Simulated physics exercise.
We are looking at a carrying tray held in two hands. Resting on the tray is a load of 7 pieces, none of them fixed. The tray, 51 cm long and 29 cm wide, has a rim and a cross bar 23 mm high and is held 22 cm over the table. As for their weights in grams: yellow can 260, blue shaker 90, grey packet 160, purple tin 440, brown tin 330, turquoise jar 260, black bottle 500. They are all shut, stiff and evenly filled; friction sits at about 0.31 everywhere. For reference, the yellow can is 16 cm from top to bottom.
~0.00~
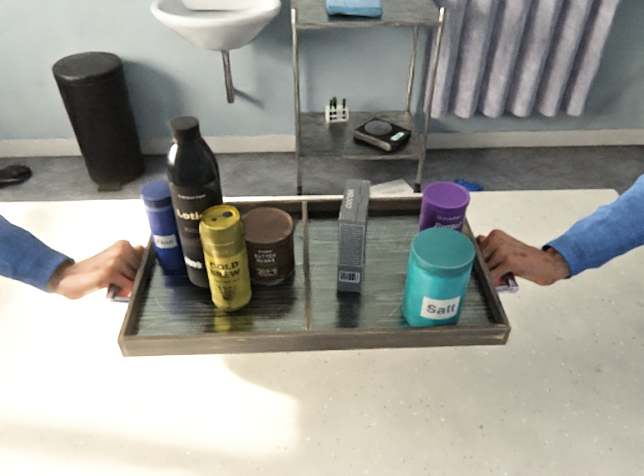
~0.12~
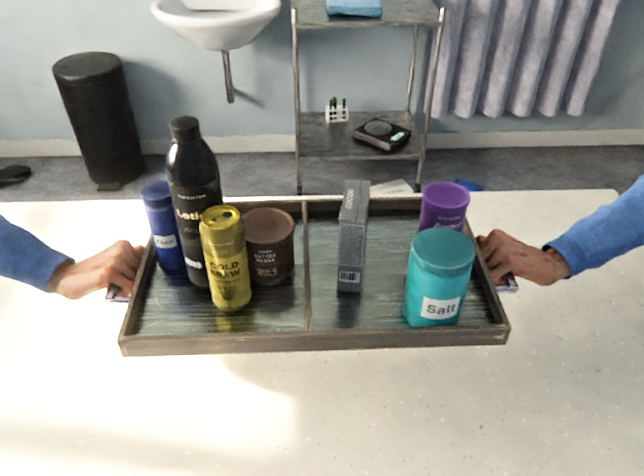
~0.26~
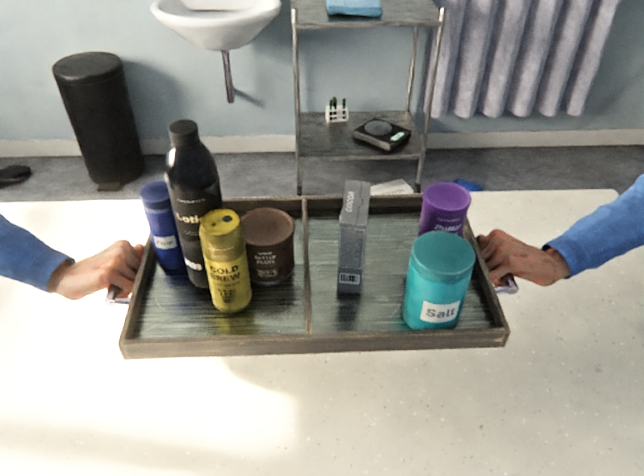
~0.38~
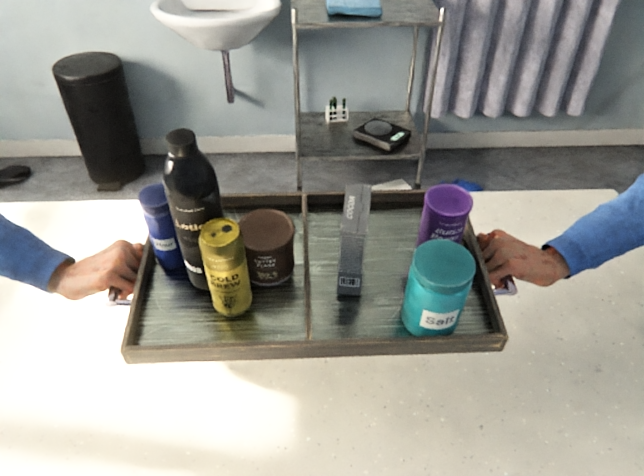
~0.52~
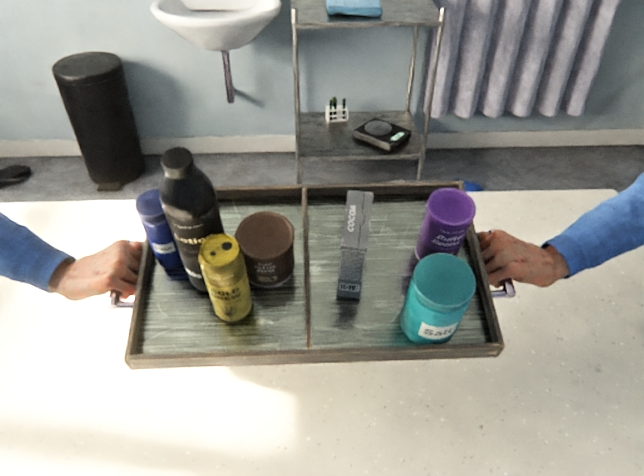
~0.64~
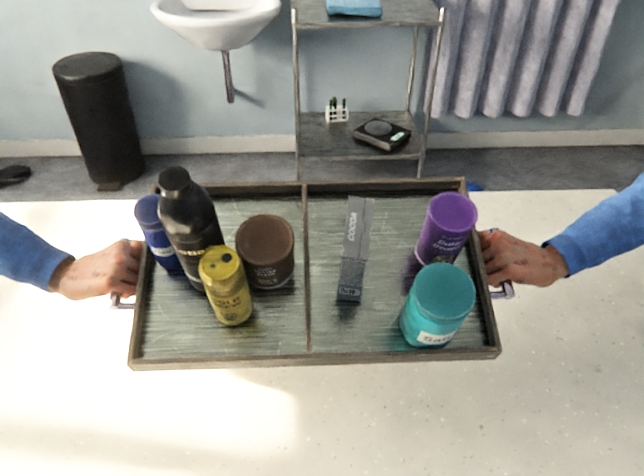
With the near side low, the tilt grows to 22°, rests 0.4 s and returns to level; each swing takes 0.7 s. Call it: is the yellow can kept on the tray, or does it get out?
It gets out.
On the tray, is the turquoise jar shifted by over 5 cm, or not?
Outcome for the turquoise jar: In place.
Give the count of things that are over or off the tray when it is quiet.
The count comes out at 3.
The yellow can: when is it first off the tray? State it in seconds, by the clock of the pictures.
That comes at close to 1.0 seconds.
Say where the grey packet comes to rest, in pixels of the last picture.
Around (350, 278).
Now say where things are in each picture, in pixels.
Tray level; yellow can (227, 262); blue shaker (167, 226), in the first picture.
Tray level; purple tin (441, 226); brown tin (267, 246), in the second picture.
Tray tilted 2°, near edge down; turquoise jar (436, 284); black bottle (198, 208), in the third picture.
Tray tilted 7°, near edge down; blue shaker (165, 227); grey packet (354, 241), in the fourth picture.
Tray tilted 15°, near edge down; purple tin (443, 230); brown tin (267, 250), in the fifth picture.
Tray tilted 20°, near edge down; yellow can (228, 288); turquoise jar (435, 308), in the sixth picture.
After 0.94 s, tray tilted 22°, near edge down; yellow can 45° off its base near (231, 348); black bottle 54° off its base; blue shaker moved 5 cm.
After 1.14 s, tray tilted 22°, near edge down; yellow can and black bottle now off the tray; blue shaker 65° off its base; brown tin moved 11 cm.
After 1.34 s, tray tilted 20°, near edge down; blue shaker now off the tray; brown tin moved 11 cm; grey packet moved 9 cm.
After 1.64 s, tray tilted 6°, near edge down; brown tin moved 11 cm; grey packet moved 9 cm; purple tin moved 6 cm.
In the end (2.4 s), off the tray, yellow can, blue shaker and black bottle; not toppled but over 5 cm from the start, grey packet, purple tin and brown tin; the last one under 5 cm from the start.
